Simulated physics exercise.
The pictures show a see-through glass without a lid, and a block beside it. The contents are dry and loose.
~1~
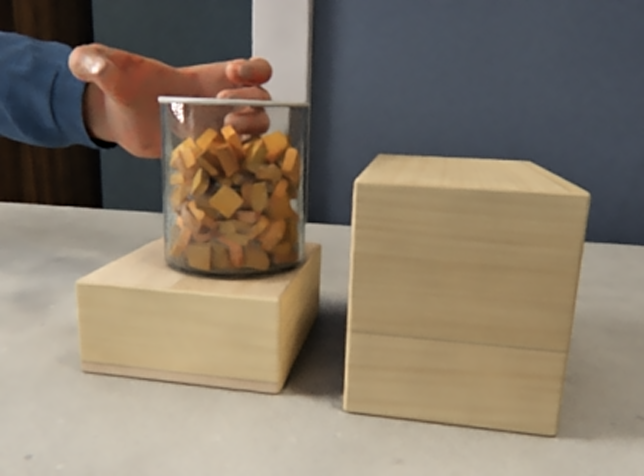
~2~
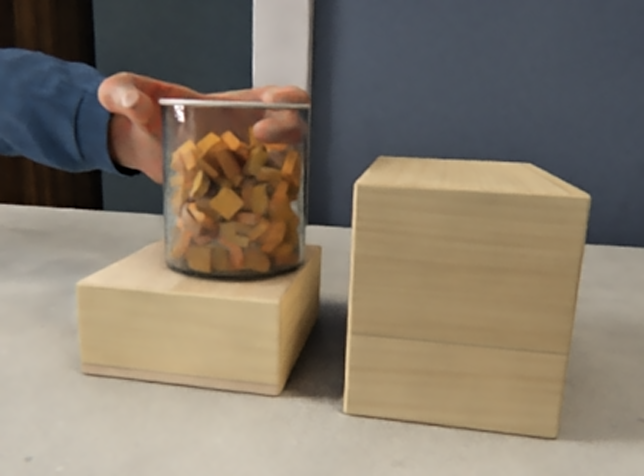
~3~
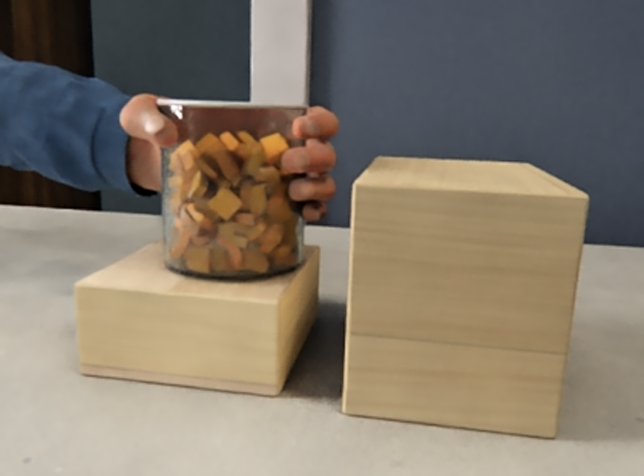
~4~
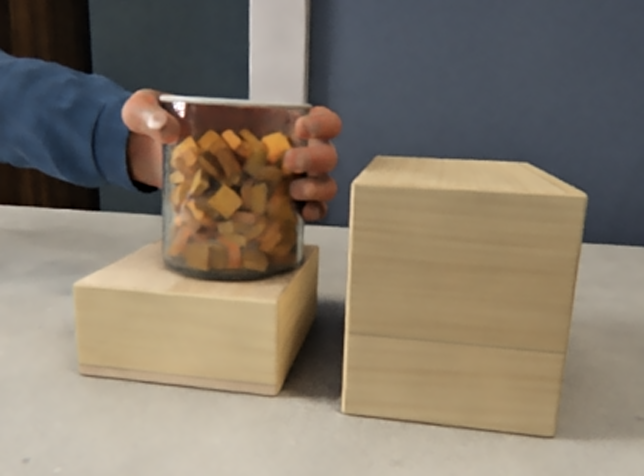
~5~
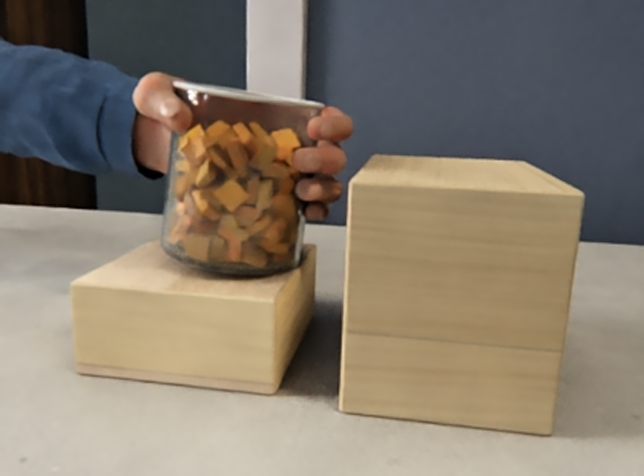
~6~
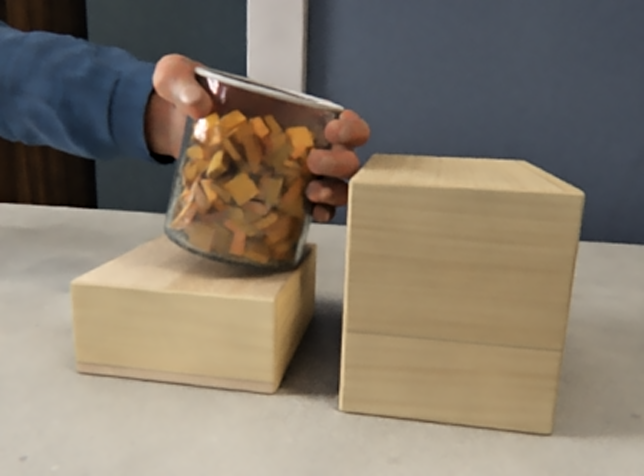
On a wooden block, a hand grips a glass of orange-brown pieces and tilts it right.
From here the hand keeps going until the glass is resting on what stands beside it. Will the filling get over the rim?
Once it rests there, the filling does not come out.
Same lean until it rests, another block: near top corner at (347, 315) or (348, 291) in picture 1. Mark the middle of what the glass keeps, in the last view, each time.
One: (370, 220). Two: (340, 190).
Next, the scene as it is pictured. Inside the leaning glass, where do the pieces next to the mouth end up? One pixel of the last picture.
Close to (319, 142).
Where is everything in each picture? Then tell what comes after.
Glass near (236, 181), three quarters full of small crackers; block near (451, 270), reaching most of the way up the glass, in the first picture.
Glass near (236, 183), upright; rim near (306, 107); top of the contents near (230, 171), in the second picture.
Glass near (235, 184), upright; rim near (304, 107); block near (450, 272), in the third picture.
Glass near (235, 182), upright; rim near (307, 107); top of the contents near (221, 160), in the fourth picture.
Glass near (241, 175), leaning 7°; rim near (320, 107); block near (446, 270), in the fifth picture.
Glass near (252, 168), leaning 14°; rim near (340, 110); block near (446, 269), reaching most of the way up the glass, in the sixth picture.
Then, 0.19 s on from there, the glass leans 23°; everything is still inside.
Then, 0.39 s on from there, the glass rests on the block at 29°; everything is still inside.
In the end, the glass rests on the block at 29°; everything is still inside.
